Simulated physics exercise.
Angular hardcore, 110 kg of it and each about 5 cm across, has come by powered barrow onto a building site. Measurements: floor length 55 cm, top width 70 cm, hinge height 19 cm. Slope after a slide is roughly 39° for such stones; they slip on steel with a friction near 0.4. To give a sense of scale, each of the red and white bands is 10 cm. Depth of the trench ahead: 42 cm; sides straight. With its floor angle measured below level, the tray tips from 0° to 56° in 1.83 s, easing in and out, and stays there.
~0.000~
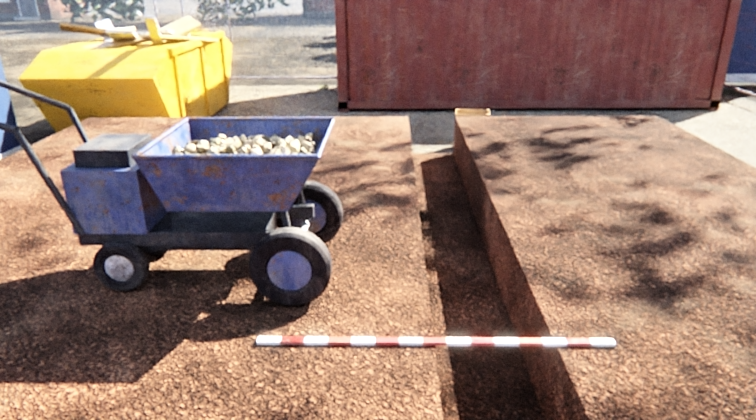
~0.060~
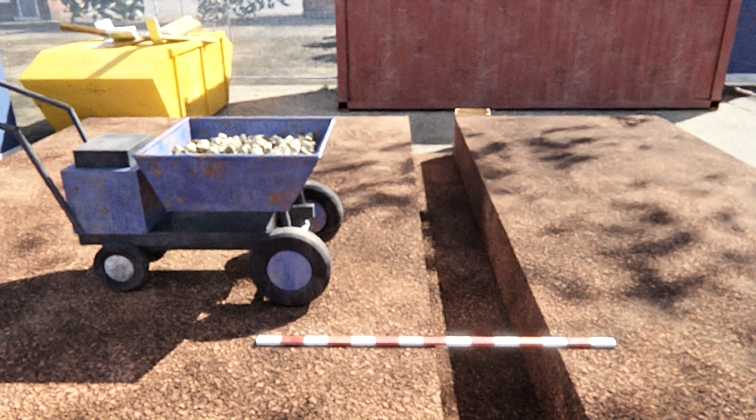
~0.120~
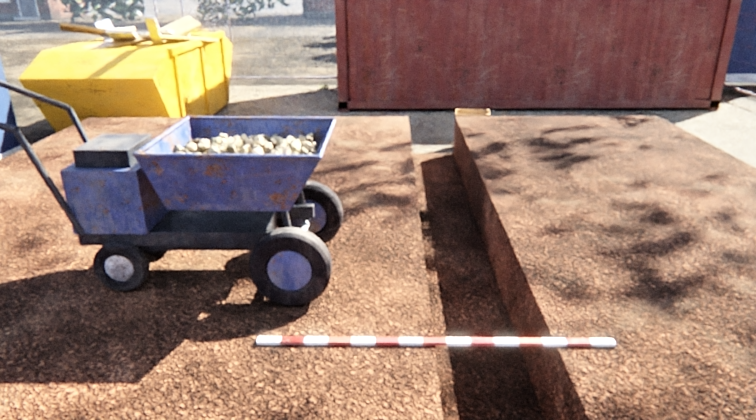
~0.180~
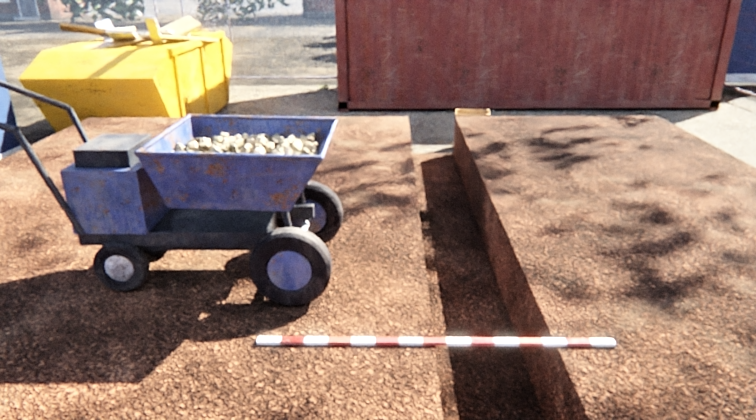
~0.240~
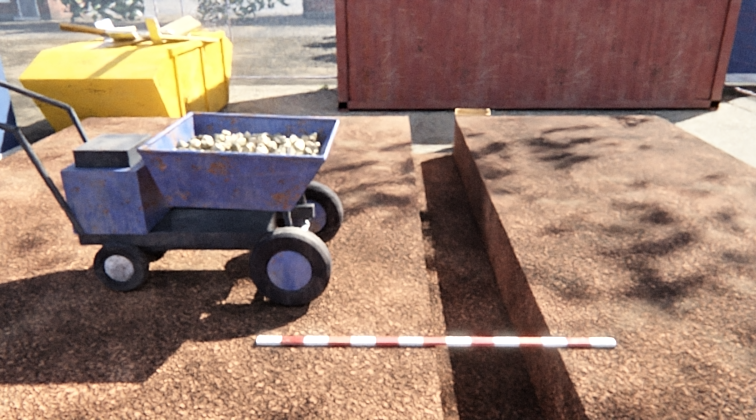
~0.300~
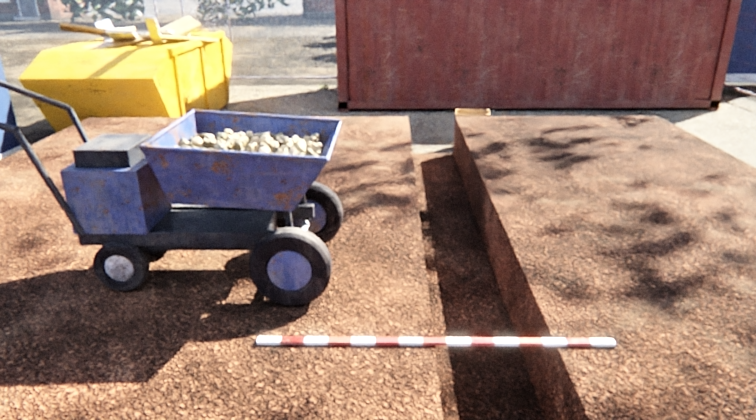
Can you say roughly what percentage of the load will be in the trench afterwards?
Roughly 3 per cent, I would say.
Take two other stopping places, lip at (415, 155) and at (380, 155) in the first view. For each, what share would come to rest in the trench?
Near 5 then near 5 percent.
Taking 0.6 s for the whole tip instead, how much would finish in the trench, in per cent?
About 25%.
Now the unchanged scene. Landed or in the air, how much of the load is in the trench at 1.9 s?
About 0 per cent by then.
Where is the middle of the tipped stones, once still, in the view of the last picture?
Their middle lands near (459, 340).
After 1.4 s the floor is at 47°; 100 % in the tray; the foremost stones are at (380, 196).
After 1.9 s the floor is at 56°; 100 % in the tray; the foremost stones are at (407, 210).
After 2.3 s the floor is at 56°; 98 % in the tray, 1 % short of the trench, 1 % in the trench; the foremost stones are at (445, 287).
After 4.2 s the floor is at 56°; 96 % in the tray, 1 % short of the trench, 3 % in the trench; the foremost stones are at (502, 350).
